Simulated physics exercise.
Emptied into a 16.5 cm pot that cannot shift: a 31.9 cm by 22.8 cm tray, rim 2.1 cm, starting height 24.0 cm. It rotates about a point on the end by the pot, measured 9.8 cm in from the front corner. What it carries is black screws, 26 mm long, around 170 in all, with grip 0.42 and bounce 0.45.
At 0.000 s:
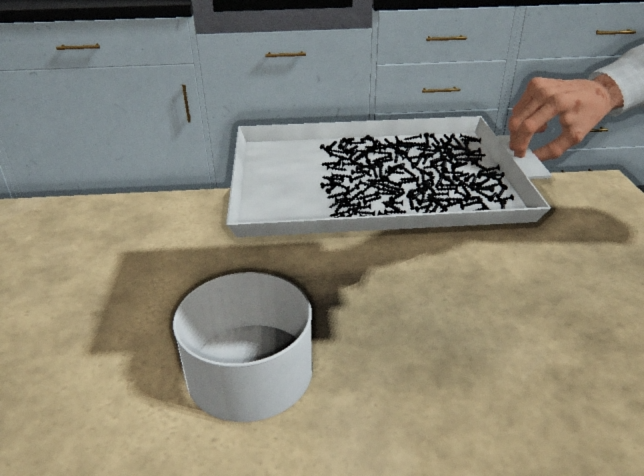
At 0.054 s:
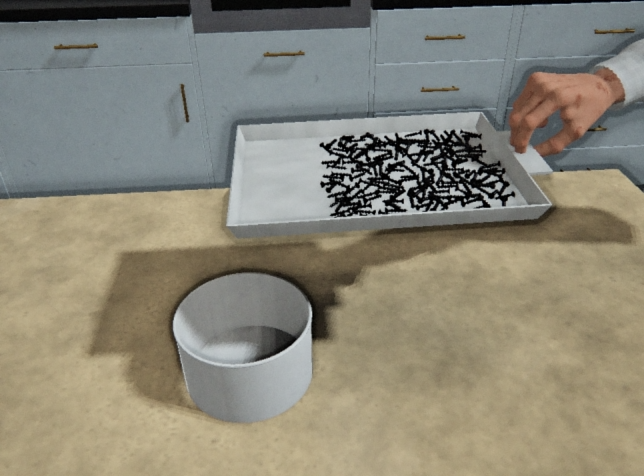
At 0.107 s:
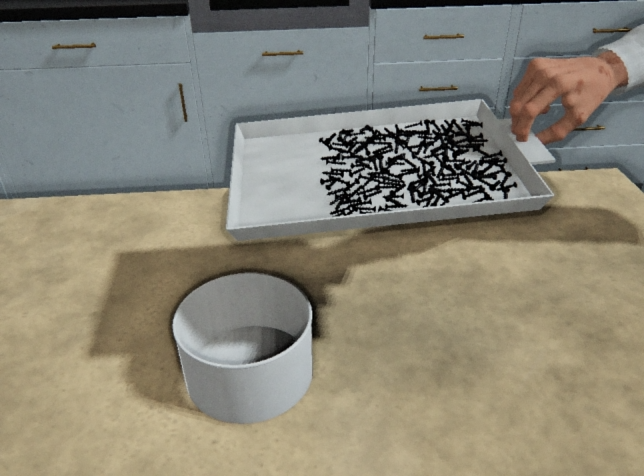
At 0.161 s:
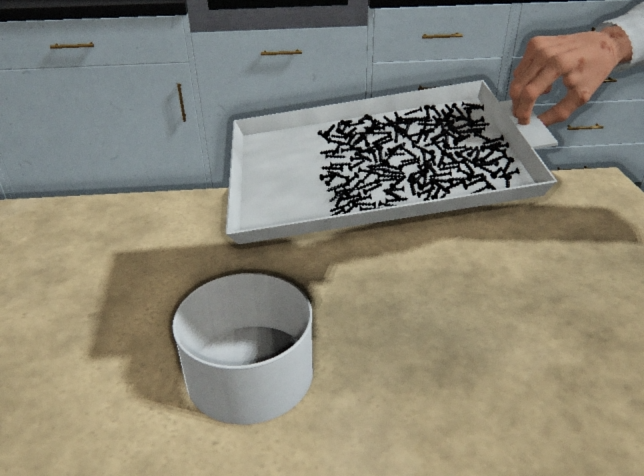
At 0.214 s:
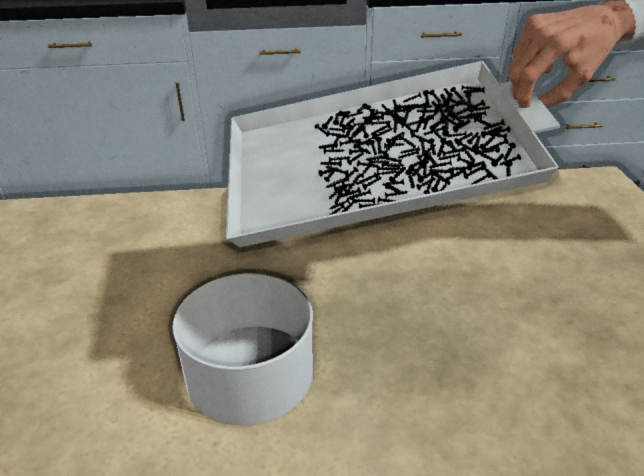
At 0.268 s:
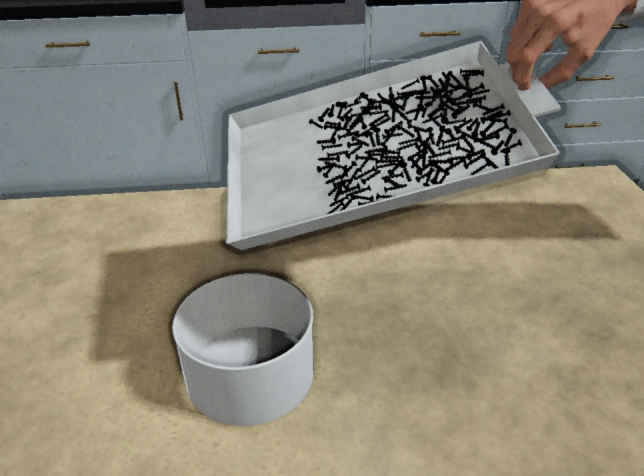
A white tray scattered with small black screws started out level above a counter, then a hand raised its right end, slanting it down to the left near a round, pale pot.
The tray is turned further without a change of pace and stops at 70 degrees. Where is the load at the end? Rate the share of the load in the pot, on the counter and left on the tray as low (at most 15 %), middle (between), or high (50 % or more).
Pot - high, counter - middle, left on the tray - low.
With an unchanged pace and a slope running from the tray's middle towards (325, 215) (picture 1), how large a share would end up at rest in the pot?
Estimate: Some 80 per cent.
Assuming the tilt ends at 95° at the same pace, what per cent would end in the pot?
That would give about 75 per cent.
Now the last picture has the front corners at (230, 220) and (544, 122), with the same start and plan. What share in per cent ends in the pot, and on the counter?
Final per cent - pot 15, counter 70.
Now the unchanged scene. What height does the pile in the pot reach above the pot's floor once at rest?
Around 2.5 cm above the floor.
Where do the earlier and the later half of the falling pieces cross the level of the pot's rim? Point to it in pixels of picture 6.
Early half: About (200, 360); late half: (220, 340).
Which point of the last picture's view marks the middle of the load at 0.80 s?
Approximately (245, 235) in the last picture.
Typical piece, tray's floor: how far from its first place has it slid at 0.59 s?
Displacement on the tray: About 7 cm.
Then, at 0.59 s, tilt 43 degrees; the tray holds 100 %, the pot 0 %.
After 0.80 s, tilt 60 degrees; the tray holds 80 %, the pot 0 %.
After 1.13 s, tilt 70 degrees; the tray holds 10 %, the pot 55 %.
In the end, at 2.1 s, pot 65 %, counter 30 %, tray 5 %.
